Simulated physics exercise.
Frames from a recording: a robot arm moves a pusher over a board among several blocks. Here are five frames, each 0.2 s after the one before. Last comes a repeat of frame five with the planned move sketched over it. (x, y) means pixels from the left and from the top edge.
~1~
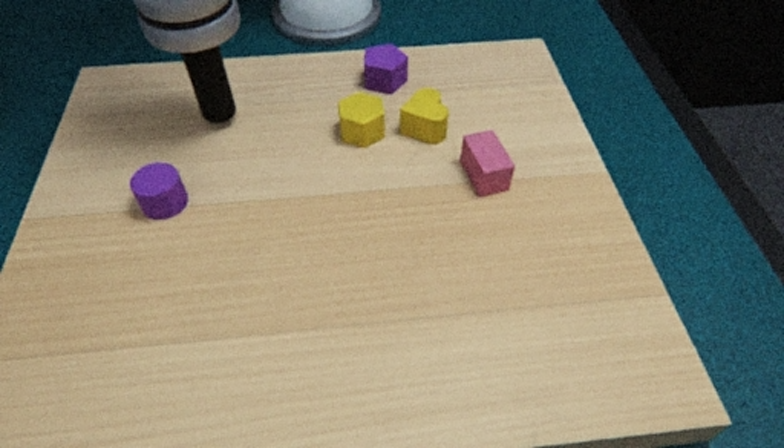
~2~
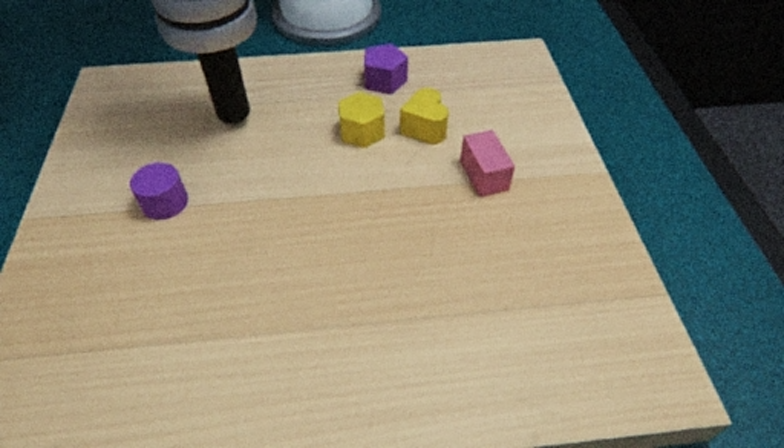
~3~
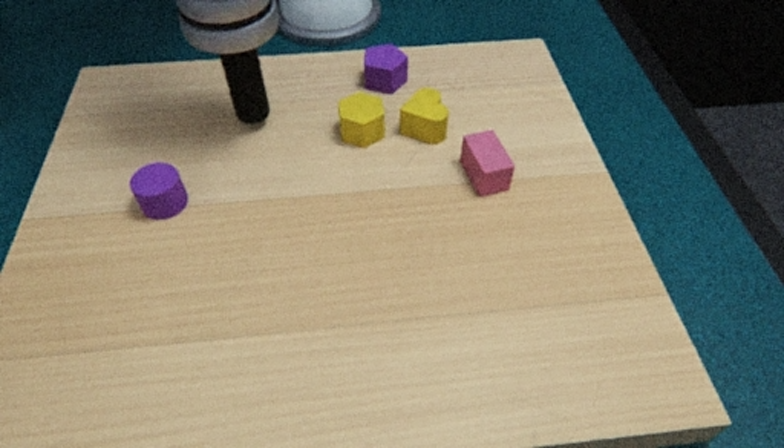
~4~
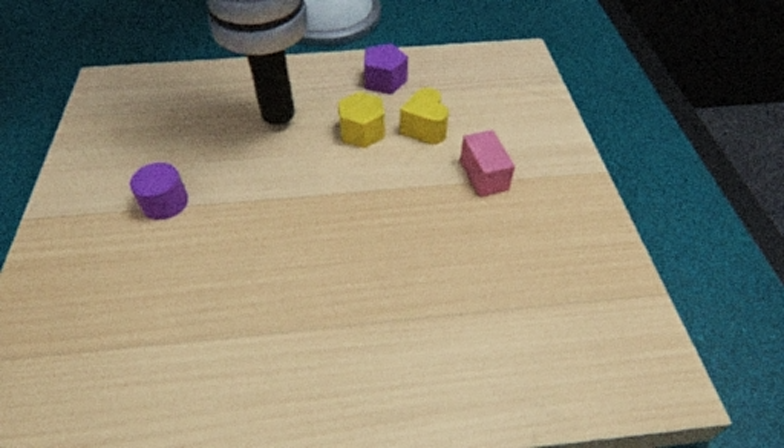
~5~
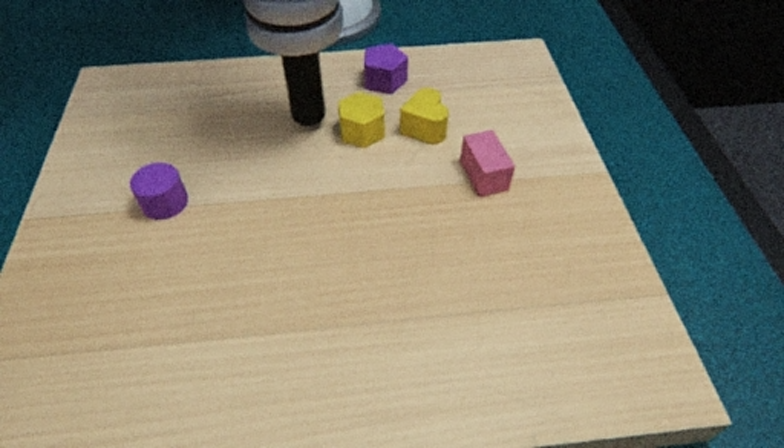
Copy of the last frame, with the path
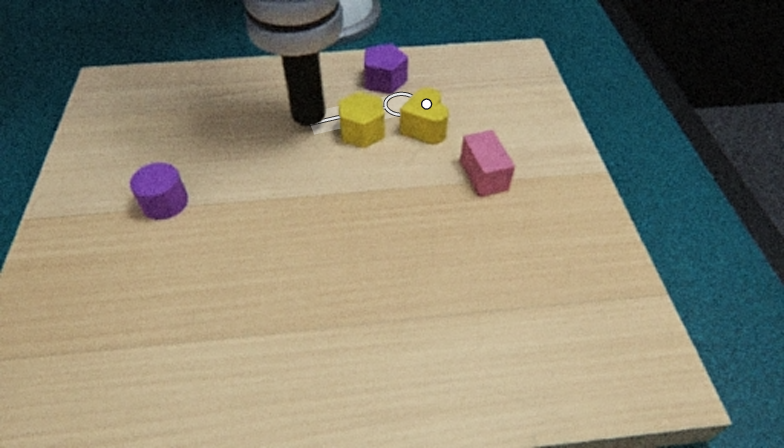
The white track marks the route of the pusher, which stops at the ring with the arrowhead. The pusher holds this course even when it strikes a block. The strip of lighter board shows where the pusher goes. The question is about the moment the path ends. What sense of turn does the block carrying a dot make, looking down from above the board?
My answer: Anticlockwise.
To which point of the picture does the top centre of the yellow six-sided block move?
Answer: (388, 109).
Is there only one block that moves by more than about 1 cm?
I expect so.
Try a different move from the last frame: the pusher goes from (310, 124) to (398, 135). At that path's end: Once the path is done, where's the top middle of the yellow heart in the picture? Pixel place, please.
The middle of its upper face will lie at (460, 108).
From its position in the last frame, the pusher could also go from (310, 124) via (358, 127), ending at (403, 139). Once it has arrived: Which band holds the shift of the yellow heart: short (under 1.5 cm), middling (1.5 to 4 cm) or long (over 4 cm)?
Once the path ends, it will sit 1.5 to 4 cm from where it is now.
The drawn path runs from (310, 124) to (402, 104); the dot is on the yellow heart.
What follows on the original path. One third of the way, pusher (341, 109); yellow six-sided block (372, 108), turned 20° clockwise.
Two thirds of the way, pusher (371, 102); yellow six-sided block (386, 109), turned 65° clockwise; yellow heart (430, 107), turned 25° anticlockwise.
At the end, pusher (402, 96); yellow six-sided block (388, 109), turned 75° clockwise; purple five-sided block not moved; yellow heart (430, 107), turned 25° anticlockwise.
